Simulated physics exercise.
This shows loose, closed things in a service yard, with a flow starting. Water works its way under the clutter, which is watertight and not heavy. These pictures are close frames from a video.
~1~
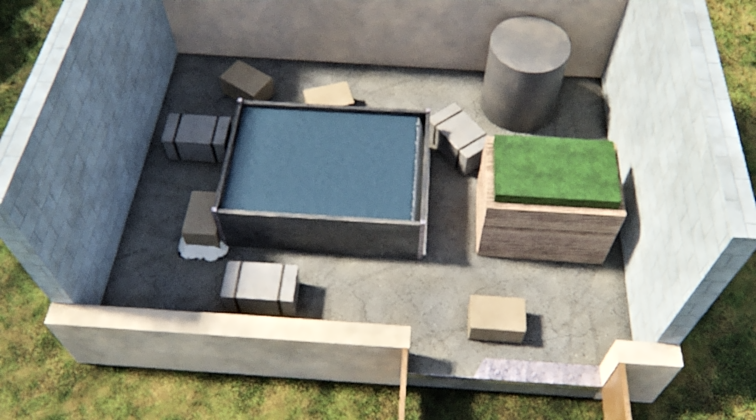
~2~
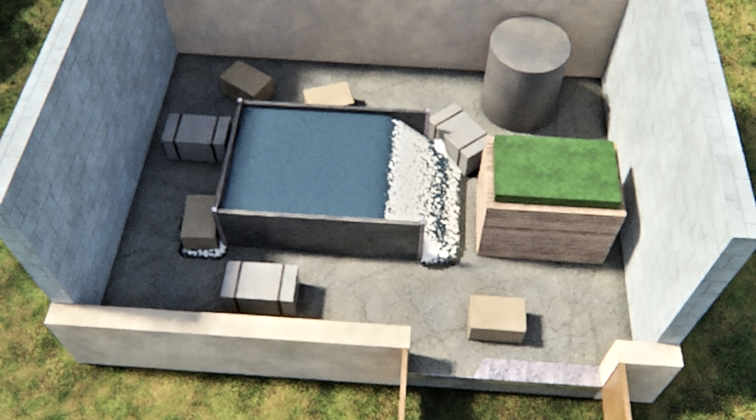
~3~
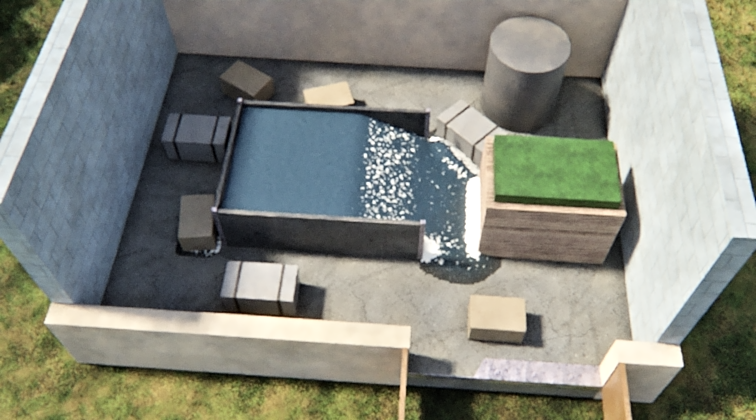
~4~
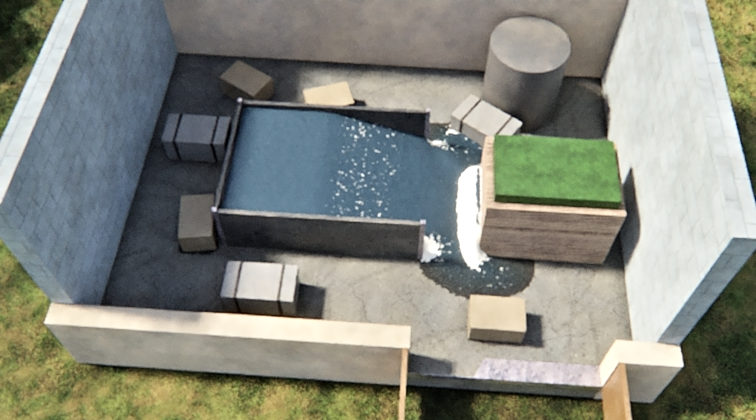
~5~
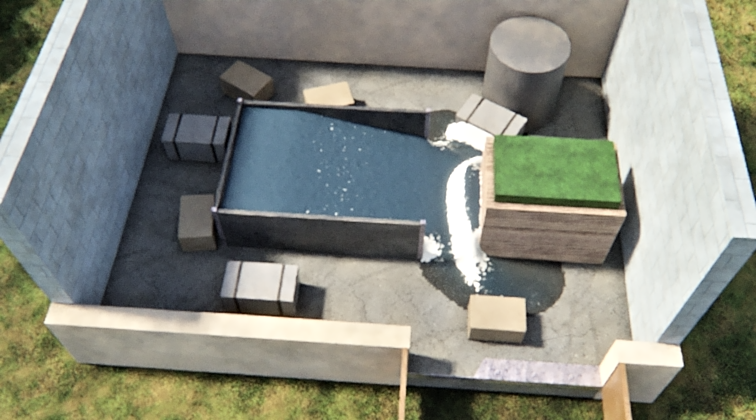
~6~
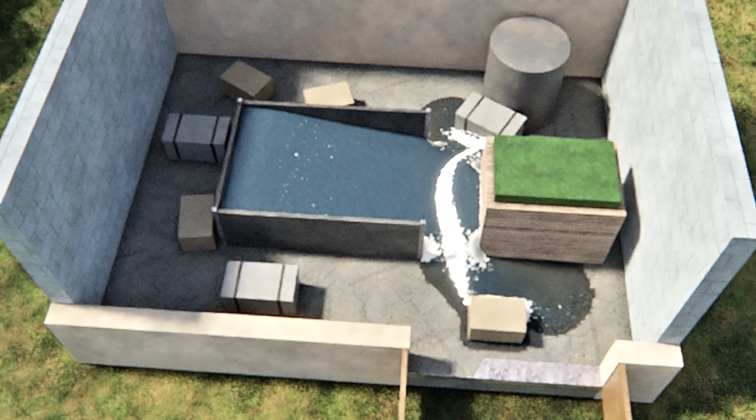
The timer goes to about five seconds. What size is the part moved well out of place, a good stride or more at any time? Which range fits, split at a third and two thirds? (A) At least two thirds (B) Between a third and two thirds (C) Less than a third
C, less than a third.
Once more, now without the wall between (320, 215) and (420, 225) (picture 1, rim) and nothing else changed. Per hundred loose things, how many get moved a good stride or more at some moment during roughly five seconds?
Estimate: Close to 30 in a hundred.
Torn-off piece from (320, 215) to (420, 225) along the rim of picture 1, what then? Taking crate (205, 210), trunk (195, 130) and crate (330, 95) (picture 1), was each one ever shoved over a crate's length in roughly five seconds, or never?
Taking them in order, less than that, displaced that much, less than that.
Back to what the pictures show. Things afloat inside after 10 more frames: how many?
I make it 1 of them.
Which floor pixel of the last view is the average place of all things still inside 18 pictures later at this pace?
It comes out somewhere near (291, 165).
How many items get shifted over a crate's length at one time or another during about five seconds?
2 in total.
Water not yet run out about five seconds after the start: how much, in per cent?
Roughly 72 in a hundred.
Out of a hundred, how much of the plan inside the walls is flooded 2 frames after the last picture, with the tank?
I'd put it near 40 percent.
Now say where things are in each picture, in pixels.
The first picture shows a trunk at (460, 130) rests on the ground; a crate at (204, 212), on the bottom; 0 of 7 have shifted.
The second picture shows a trunk at (461, 130), on the bottom; a crate at (200, 216) rests on the ground, close to its start; 1 of 7 have shifted.
The third picture shows a trunk at (472, 125) rests on the ground, close to its start; a crate at (196, 216) rests on the ground, close to its start; 2 of 7 have shifted.
The fourth picture shows a trunk at (487, 118), on the bottom, a stride from its start; a crate at (196, 216) rests on the ground, close to its start; 2 of 7 have shifted.
The fifth picture shows a trunk at (491, 117), on the bottom, a stride from its start; a crate at (196, 216) rests on the ground, close to its start; 2 of 7 have shifted.
The sixth picture shows a trunk at (491, 115) rests on the ground, a stride from its start; a crate at (196, 216) rests on the ground, close to its start; 2 of 7 have shifted.
A moment on, 0 of 7 are well off their spots; 0 afloat.
Next, 1 of 7 are well off their spots; 1 afloat.
Later, 1 of 7 are well off their spots; 1 afloat.
In the end, 1 of 7 are well off their spots, and 2 have been at some point; 1 afloat.
